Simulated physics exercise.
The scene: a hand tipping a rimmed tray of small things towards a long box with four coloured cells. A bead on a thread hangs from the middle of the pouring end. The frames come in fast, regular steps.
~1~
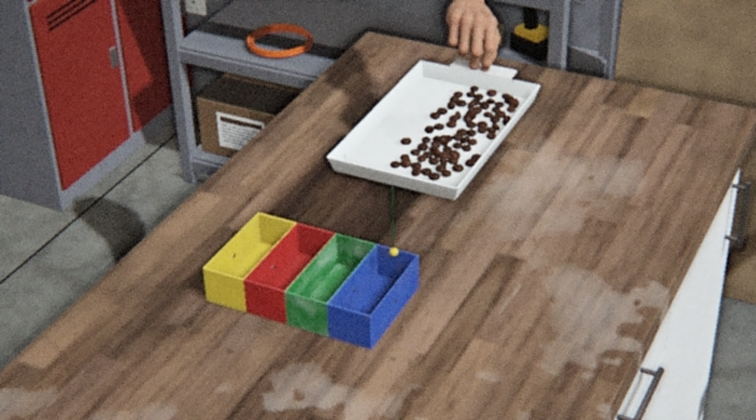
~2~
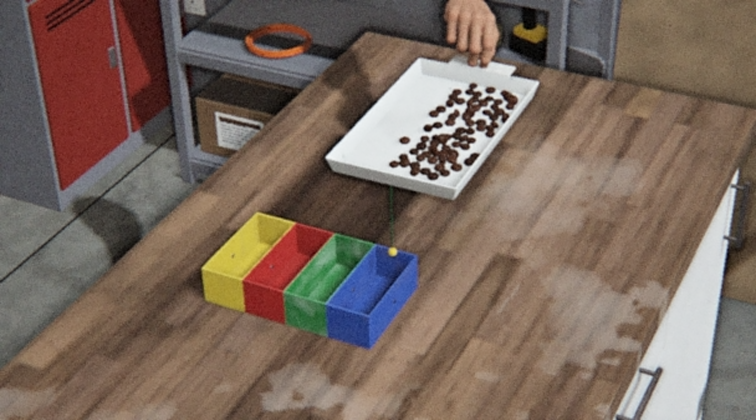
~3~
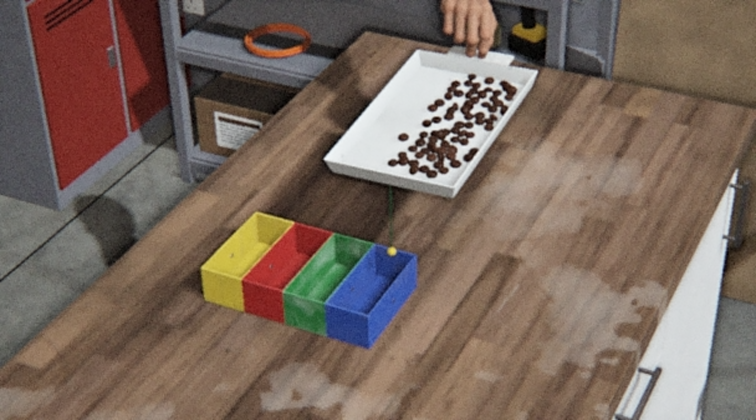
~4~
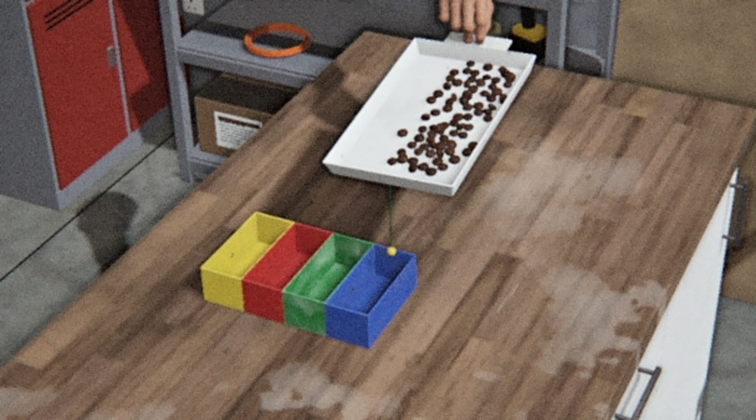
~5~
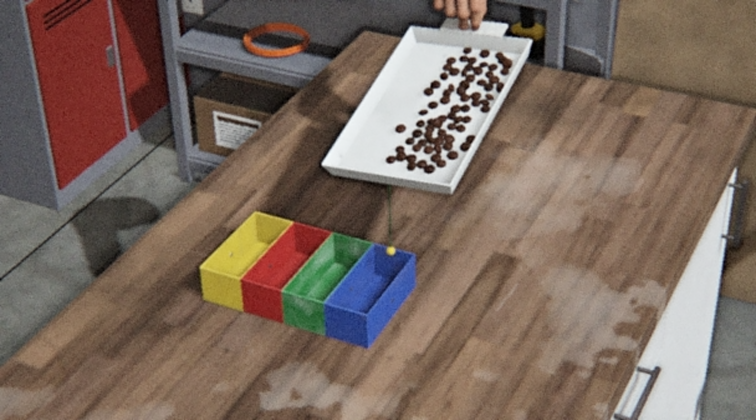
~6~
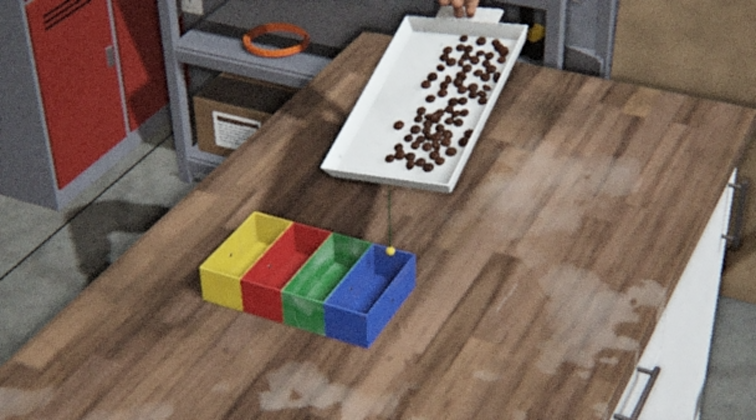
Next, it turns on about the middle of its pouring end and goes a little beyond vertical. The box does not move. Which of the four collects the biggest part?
It favours the green compartment.
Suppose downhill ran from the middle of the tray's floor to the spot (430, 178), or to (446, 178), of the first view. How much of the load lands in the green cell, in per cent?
The first gives 0 %, the second 0 %.
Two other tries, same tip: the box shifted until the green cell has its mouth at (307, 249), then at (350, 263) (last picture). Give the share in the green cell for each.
First some 40, then 50 per cent.
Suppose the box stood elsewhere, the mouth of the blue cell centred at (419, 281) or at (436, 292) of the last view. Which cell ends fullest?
One: That red cell. Two: The yellow cell.
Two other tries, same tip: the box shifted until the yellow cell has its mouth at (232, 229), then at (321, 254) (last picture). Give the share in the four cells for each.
In turn 90 and 90 in a hundred.
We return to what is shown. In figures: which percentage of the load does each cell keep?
Yellow cell: 0 %, red cell: 20 %, green cell: 70 %, blue cell: 10 %.
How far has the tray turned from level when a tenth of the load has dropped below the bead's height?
Near 80 degrees.
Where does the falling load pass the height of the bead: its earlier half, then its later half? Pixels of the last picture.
At about (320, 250), then at (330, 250).
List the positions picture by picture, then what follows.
The first picture shows corners of the pouring end near (334, 156) and (455, 185), level; middle of the load near (462, 132), flat chocolate drops; bead on its thread near (394, 252); yellow cell near (225, 287); red cell near (265, 298); green cell near (307, 311); blue cell near (349, 323).
The second picture shows corners of the pouring end near (333, 156) and (453, 185), level; middle of the load near (461, 131).
The third picture shows corners of the pouring end near (331, 157) and (452, 183), tipped barely, lowest at the left corner; middle of the load near (459, 125).
The fourth picture shows corners of the pouring end near (330, 160) and (450, 182), tipped a little, lowest at the left corner; middle of the load near (458, 117).
The fifth picture shows corners of the pouring end near (329, 162) and (448, 181), tipped clearly, lowest at the left corner; middle of the load near (456, 109).
The sixth picture shows corners of the pouring end near (328, 164) and (446, 181), tipped clearly, lowest at the left corner; middle of the load near (453, 102); yellow cell near (221, 286); red cell near (262, 298); green cell near (303, 310); blue cell near (346, 322).
Shortly afterwards, tray tipped steeply; all but a few on the tray; a little falling or outside the box.
Next, tray tipped past a quarter turn; a little on the tray; near two thirds in the green cell; a little in the red cell; a little in the blue cell; a little falling or outside the box.
Some moments later, tray tipped past a quarter turn; near two thirds in the green cell; near a quarter in the red cell; a little in the blue cell; only a few falling or outside the box.
In the end, tray tipped past a quarter turn; near two thirds in the green cell; near a quarter in the red cell; a little in the blue cell; none at all in the yellow cell; only a few outside the box.
